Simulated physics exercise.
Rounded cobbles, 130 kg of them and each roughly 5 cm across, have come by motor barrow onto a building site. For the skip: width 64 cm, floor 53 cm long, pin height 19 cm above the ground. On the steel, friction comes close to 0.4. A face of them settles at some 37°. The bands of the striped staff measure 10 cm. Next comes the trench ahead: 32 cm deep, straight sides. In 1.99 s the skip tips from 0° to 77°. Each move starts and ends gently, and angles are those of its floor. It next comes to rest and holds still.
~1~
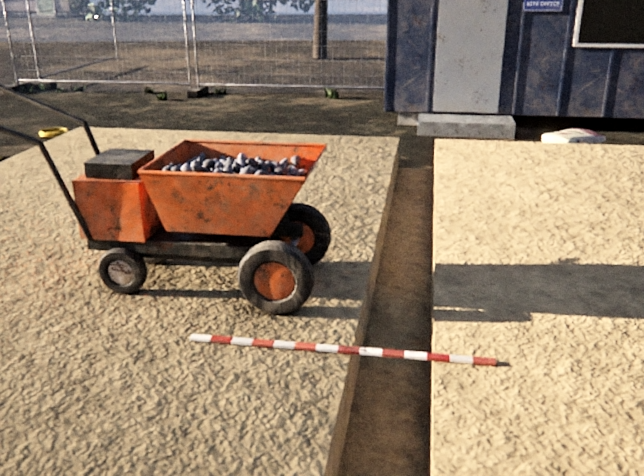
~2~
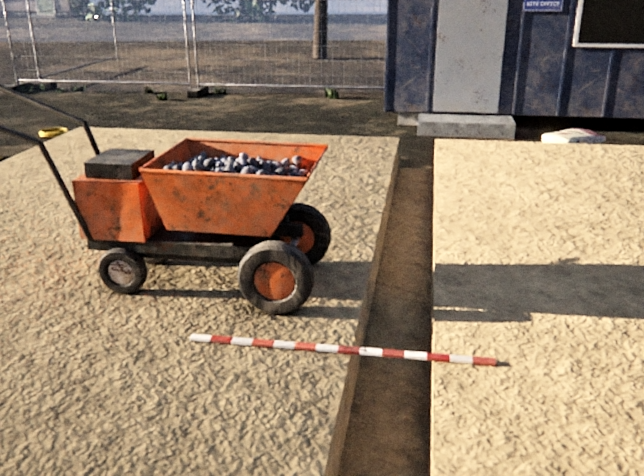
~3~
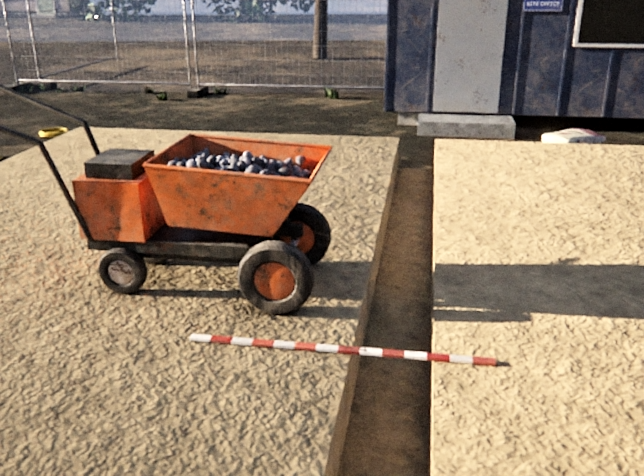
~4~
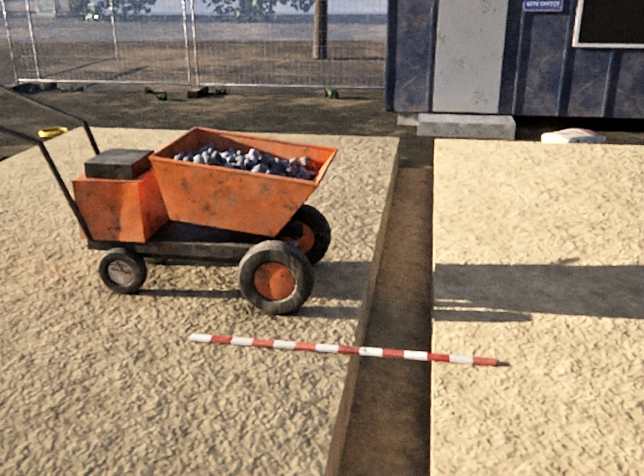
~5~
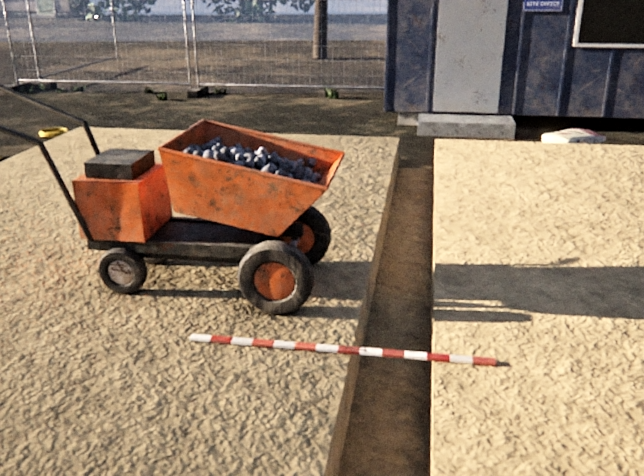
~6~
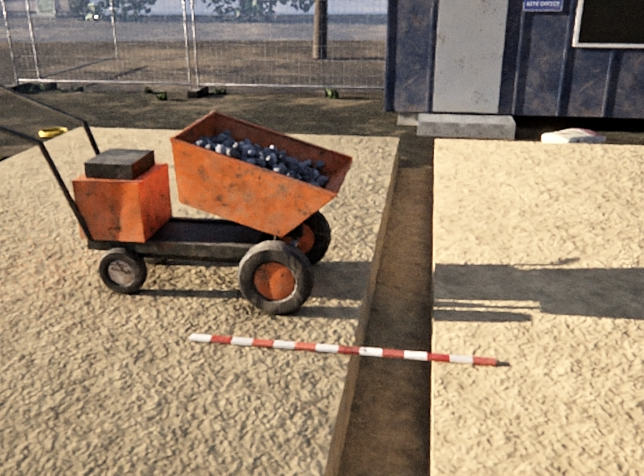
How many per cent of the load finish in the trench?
About 82 per cent.
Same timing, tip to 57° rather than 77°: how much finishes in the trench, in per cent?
Roughly 30%.
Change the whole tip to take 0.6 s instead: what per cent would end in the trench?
My guess is near 50 percent.
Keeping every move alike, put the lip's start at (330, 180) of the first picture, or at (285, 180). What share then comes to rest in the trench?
Near 50 per cent from the first place, 100 from the second.
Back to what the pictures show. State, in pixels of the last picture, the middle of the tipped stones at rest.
I'd put it close to (410, 331).
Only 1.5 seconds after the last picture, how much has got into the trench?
Roughly 40% by that time.
Then, 0.9 s after the last picture the floor is at 65°, 96 % in the skip, 4 % in the trench; the foremost stones are at (427, 304).
Then, 1.5 s after the last picture the floor is at 77°, 43 % in the skip, 42 % in the trench, 15 % past the trench; the foremost stones are at (519, 308).
Then, 1.8 s after the last picture the floor is at 77°, 19 % in the skip, 62 % in the trench, 18 % past the trench; the foremost stones are at (546, 296).
Then, 3.8 s after the last picture the floor is at 77°, 0 % in the skip, 82 % in the trench, 18 % past the trench; the foremost stones are at (552, 296).
